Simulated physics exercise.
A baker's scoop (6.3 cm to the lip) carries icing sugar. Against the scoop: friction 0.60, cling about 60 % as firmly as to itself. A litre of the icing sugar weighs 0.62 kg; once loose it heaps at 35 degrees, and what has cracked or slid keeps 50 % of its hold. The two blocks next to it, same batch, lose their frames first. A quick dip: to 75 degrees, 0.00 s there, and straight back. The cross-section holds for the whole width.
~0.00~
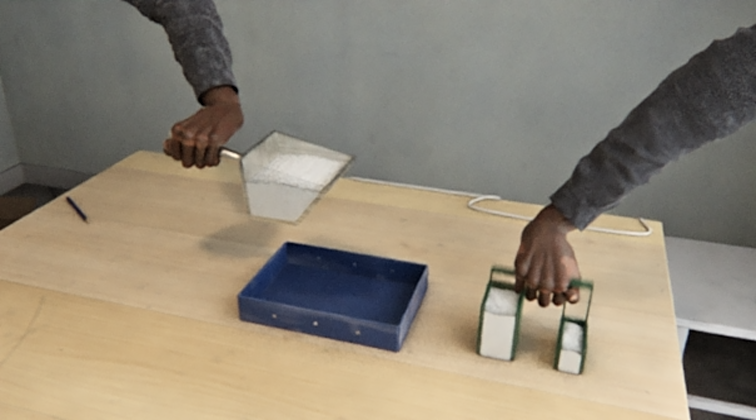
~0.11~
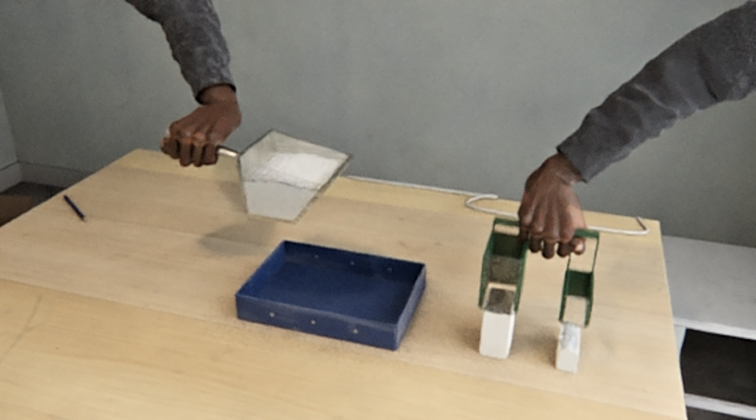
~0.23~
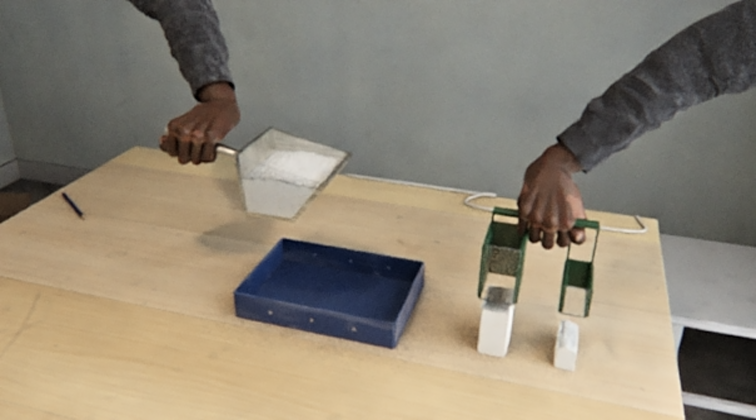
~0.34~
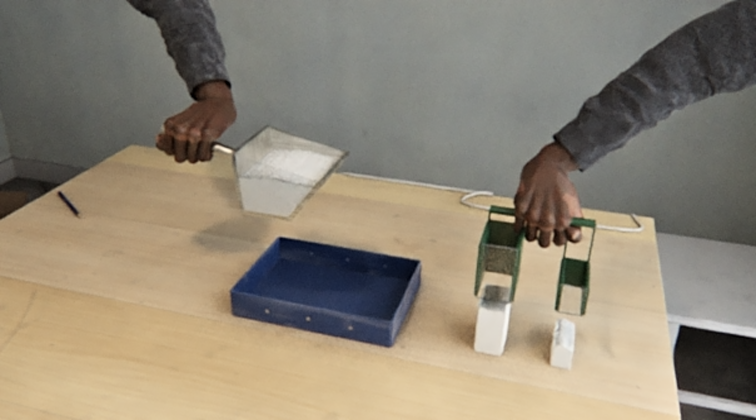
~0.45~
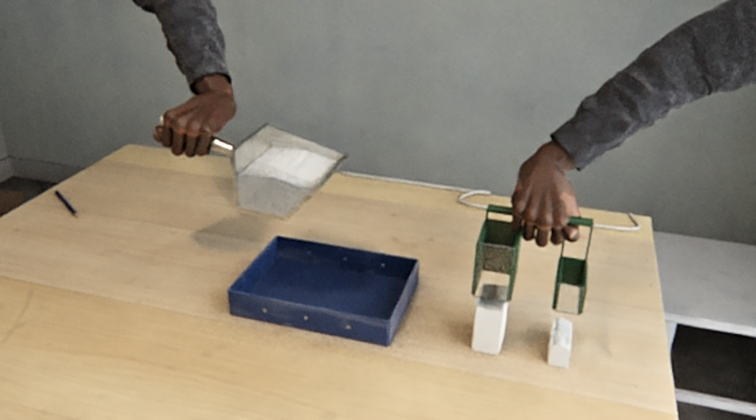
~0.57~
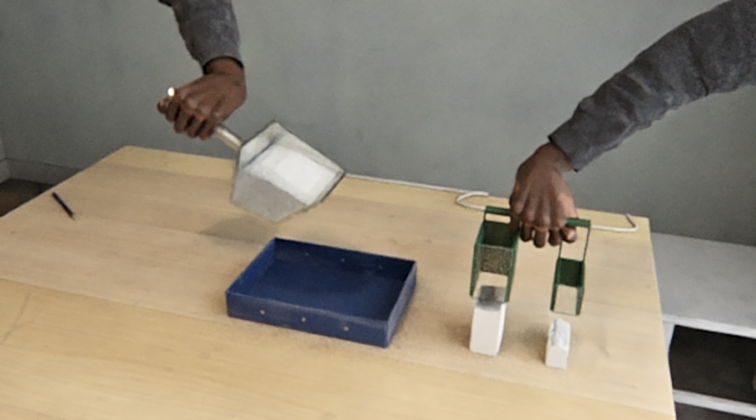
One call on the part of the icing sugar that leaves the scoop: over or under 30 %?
The part of the icing sugar that leaves the scoop is under 30 %.
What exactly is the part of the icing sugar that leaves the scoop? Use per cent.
About 0 %.
After 0.84 s, the scoop is at 64 degrees and 0 % has left it.
After 1.17 s, the scoop is at 59 degrees and 0 % has left it.
After 1.50 s, the scoop is at 6 degrees and 0 % has left it.
After 1.83 s, the scoop is at 0 degrees and 0 % has left it.
After 2.16 s, at the end, the scoop is at 0 degrees and 0 % has left it.
